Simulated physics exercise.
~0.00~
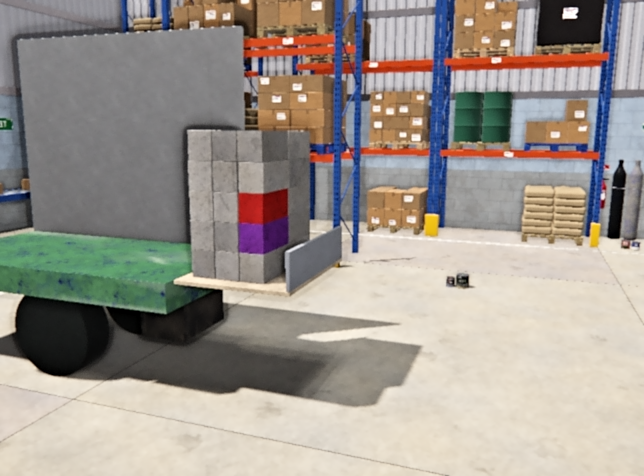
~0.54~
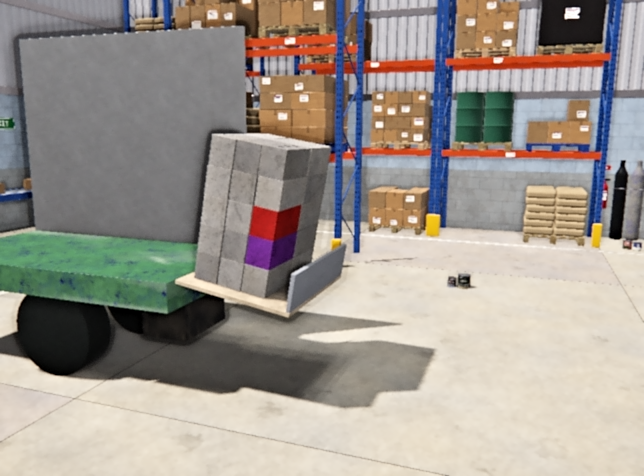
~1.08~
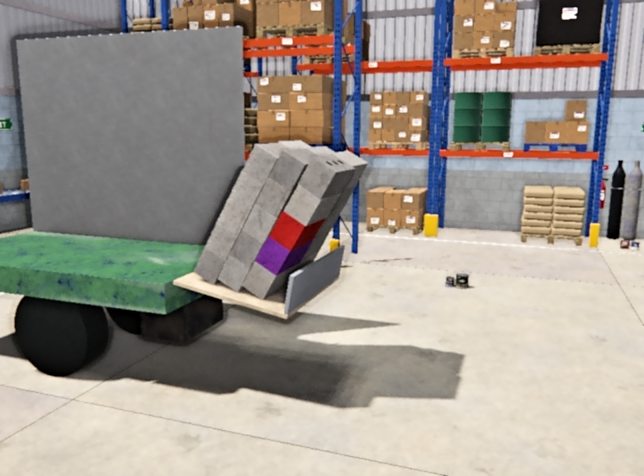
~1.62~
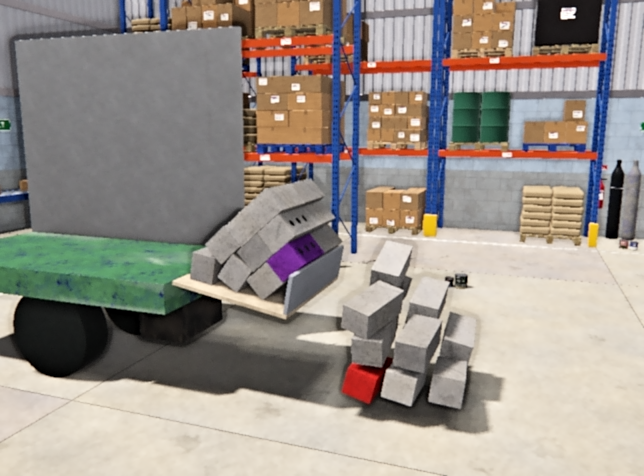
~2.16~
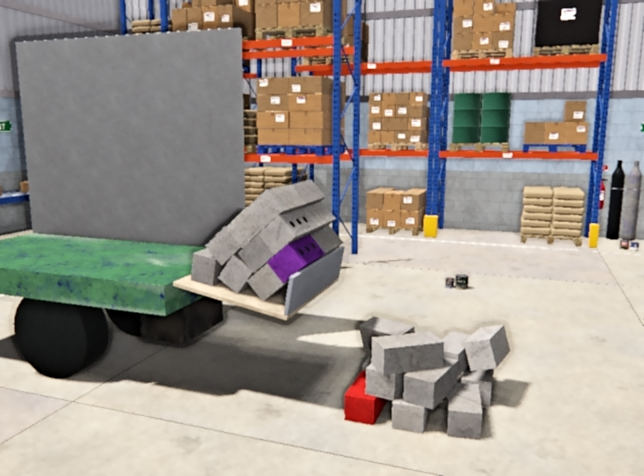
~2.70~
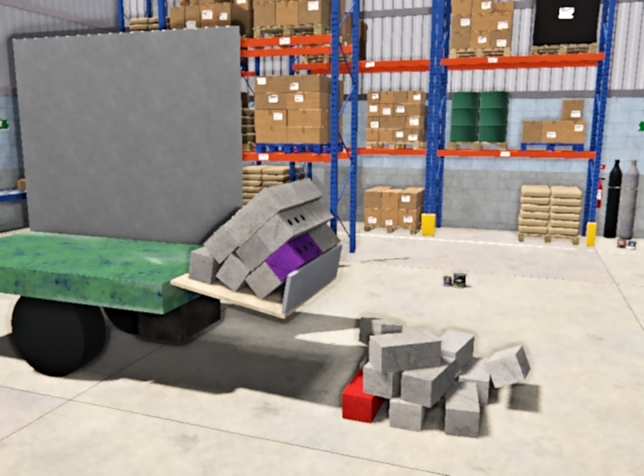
Stacked grey blocks tipping right on a lorry's tilting tail lift, some tumbling to the floor with the red one, purple staying aboard.
